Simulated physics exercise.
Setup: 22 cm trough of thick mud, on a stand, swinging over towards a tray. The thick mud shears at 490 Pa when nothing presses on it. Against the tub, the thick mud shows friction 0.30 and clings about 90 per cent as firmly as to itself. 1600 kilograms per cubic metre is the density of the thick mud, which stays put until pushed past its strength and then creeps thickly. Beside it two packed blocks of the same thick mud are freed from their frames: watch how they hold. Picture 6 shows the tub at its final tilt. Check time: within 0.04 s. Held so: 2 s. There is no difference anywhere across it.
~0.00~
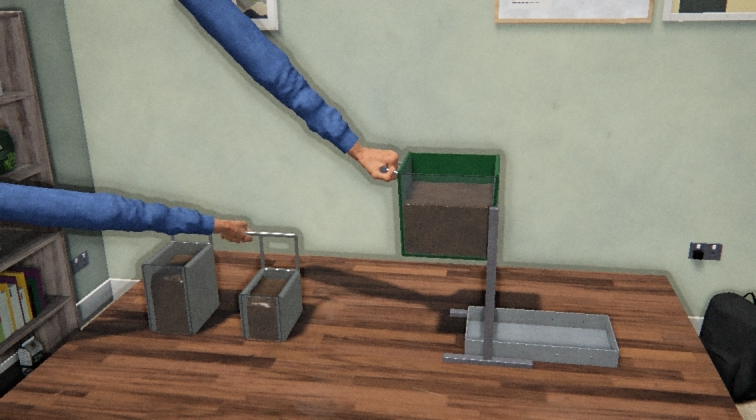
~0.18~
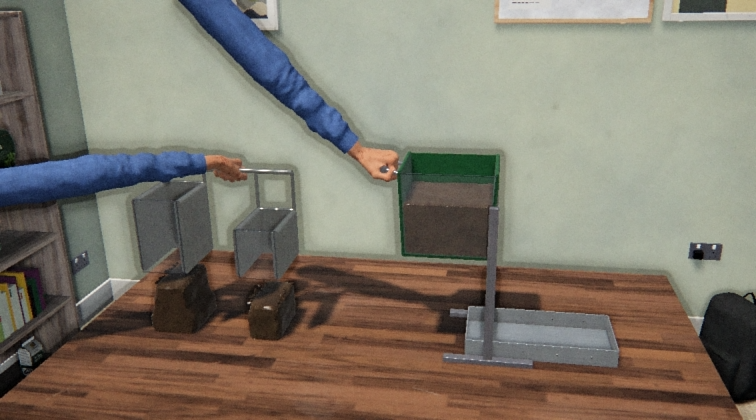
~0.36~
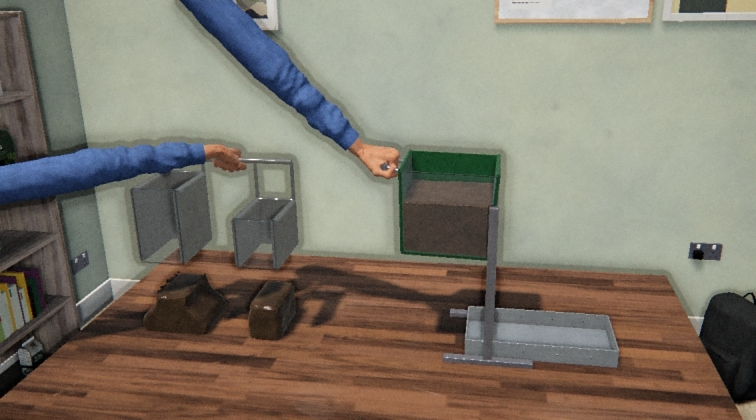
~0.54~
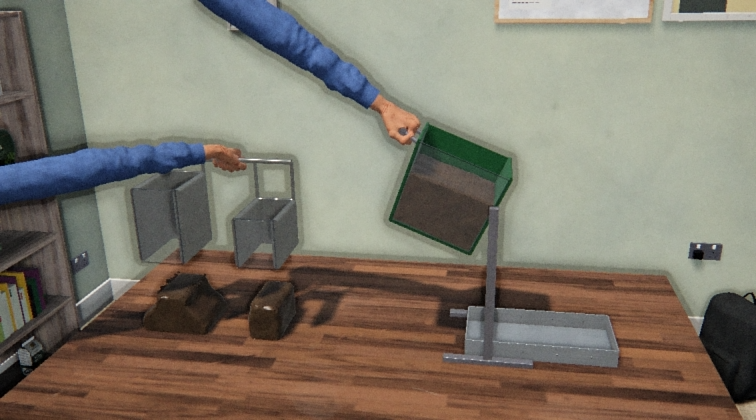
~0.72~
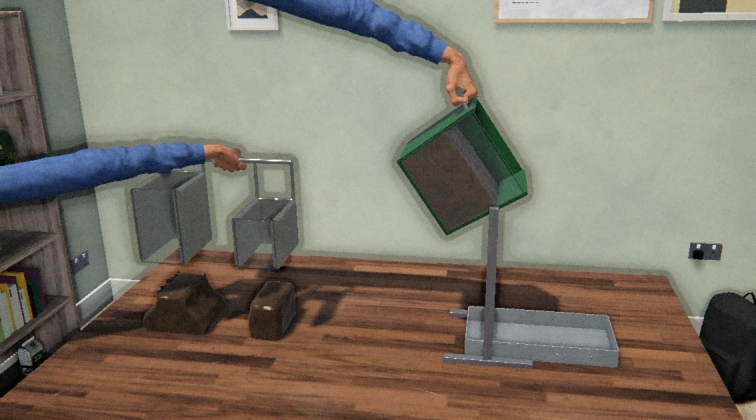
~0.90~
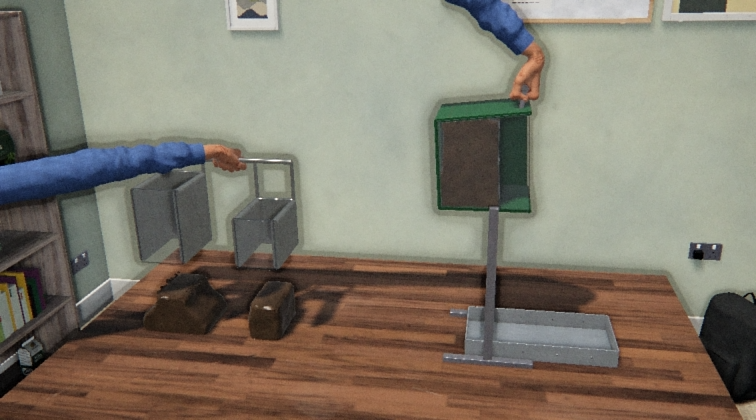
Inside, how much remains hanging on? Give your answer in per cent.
Some 60 percent remains.
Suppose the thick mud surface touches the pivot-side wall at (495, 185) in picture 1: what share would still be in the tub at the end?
That gives some 45 %.
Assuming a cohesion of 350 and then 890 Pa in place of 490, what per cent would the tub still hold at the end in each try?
In turn about 50 %, 100 %.
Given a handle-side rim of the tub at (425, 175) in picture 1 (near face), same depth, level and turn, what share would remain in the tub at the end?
Then near 100 % stays in the tub.
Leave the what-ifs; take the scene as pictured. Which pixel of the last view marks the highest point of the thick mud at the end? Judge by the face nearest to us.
Somewhere near (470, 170) in the last view.
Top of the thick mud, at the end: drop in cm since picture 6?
Roughly 13 cm.
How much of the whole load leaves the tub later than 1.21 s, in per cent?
About 14 %.
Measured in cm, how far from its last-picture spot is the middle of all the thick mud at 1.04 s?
Something like 5 cm, give or take.
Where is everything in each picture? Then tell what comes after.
In the first picture, handle-side rim at (401, 173), tilt 0 degrees; top of the thick mud at (412, 203); blocks stand 18 cm, 12 cm (left to right).
In the second picture, handle-side rim at (401, 173), tilt 0 degrees; top of the thick mud at (412, 203); blocks stand 16 cm, 12 cm (left to right).
In the third picture, handle-side rim at (402, 171), tilt 1 degrees; top of the thick mud at (412, 202); blocks stand 12 cm, 11 cm (left to right).
In the fourth picture, handle-side rim at (421, 142), tilt 22 degrees; top of the thick mud at (410, 174); blocks stand 12 cm, 11 cm (left to right).
In the fifth picture, handle-side rim at (474, 113), tilt 56 degrees; top of the thick mud at (443, 136); blocks stand 12 cm, 11 cm (left to right).
In the sixth picture, handle-side rim at (530, 116), tilt 87 degrees; top of the thick mud at (498, 122); blocks stand 12 cm, 11 cm (left to right).
After 1.04 s, the tub is at 87 degrees and holds 100 %.
After 1.21 s, the tub is at 87 degrees and holds 75 %.
After 1.38 s, the tub is at 87 degrees and holds 60 %.
After 1.55 s, the tub is at 87 degrees and holds 60 %.
After 2.90 s, at the end, the tub is at 87 degrees and holds 60 %.
